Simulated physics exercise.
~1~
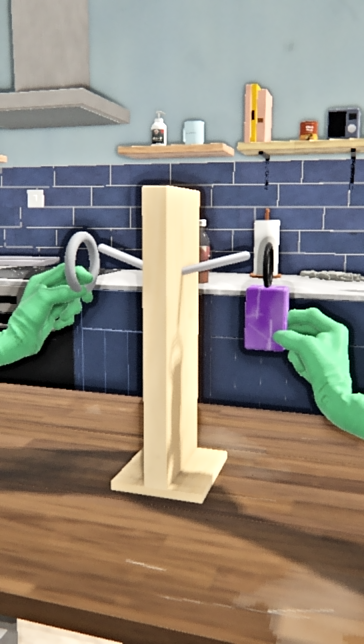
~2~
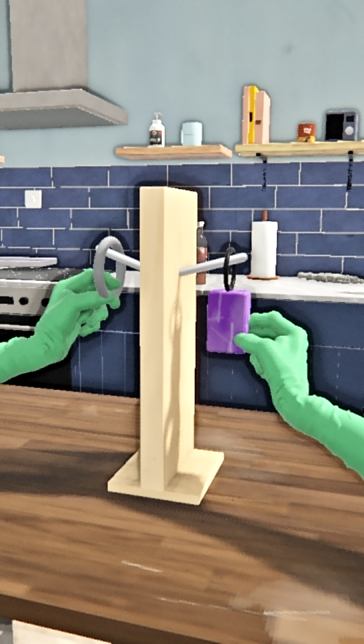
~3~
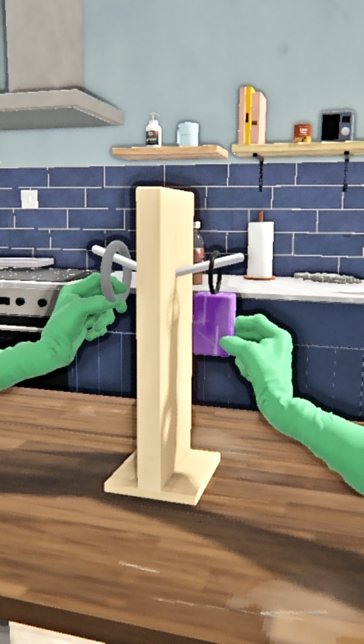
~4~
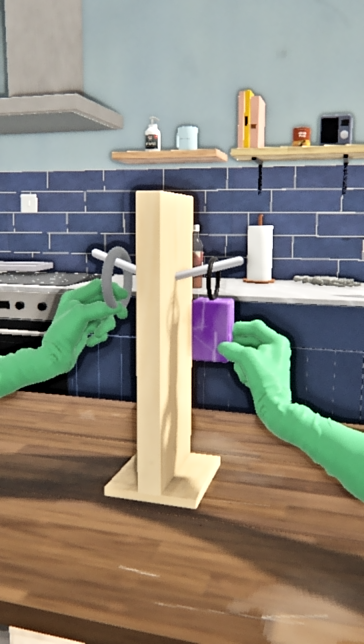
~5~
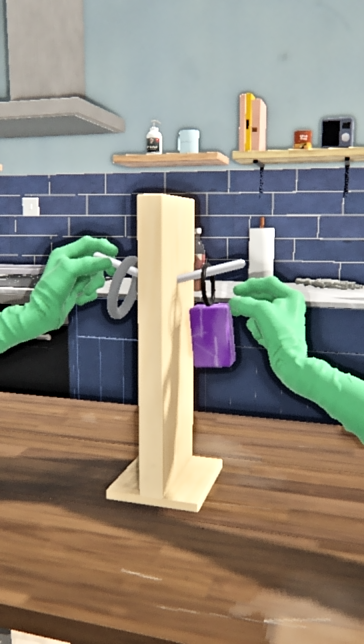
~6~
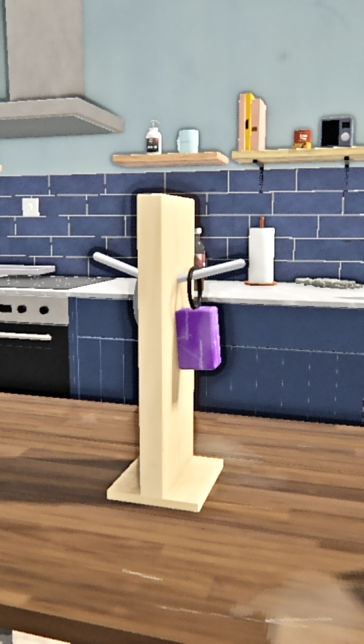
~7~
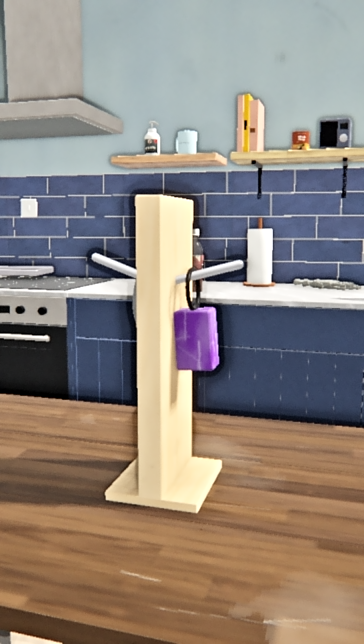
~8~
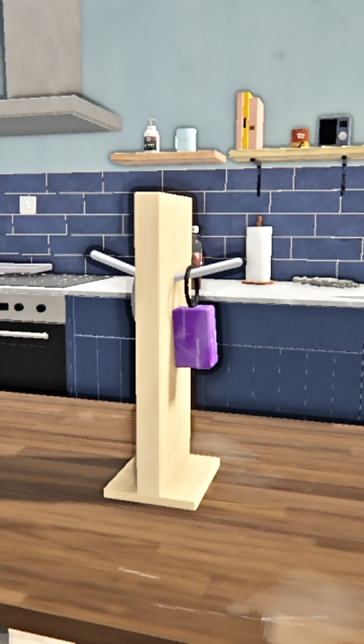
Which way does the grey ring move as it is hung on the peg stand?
The grey ring moves to the right, in towards the upright post of the stand.
Kitchen with green hands hanging a grey ring and purple pouch on a peg stand, both sliding inward and staying hooked.
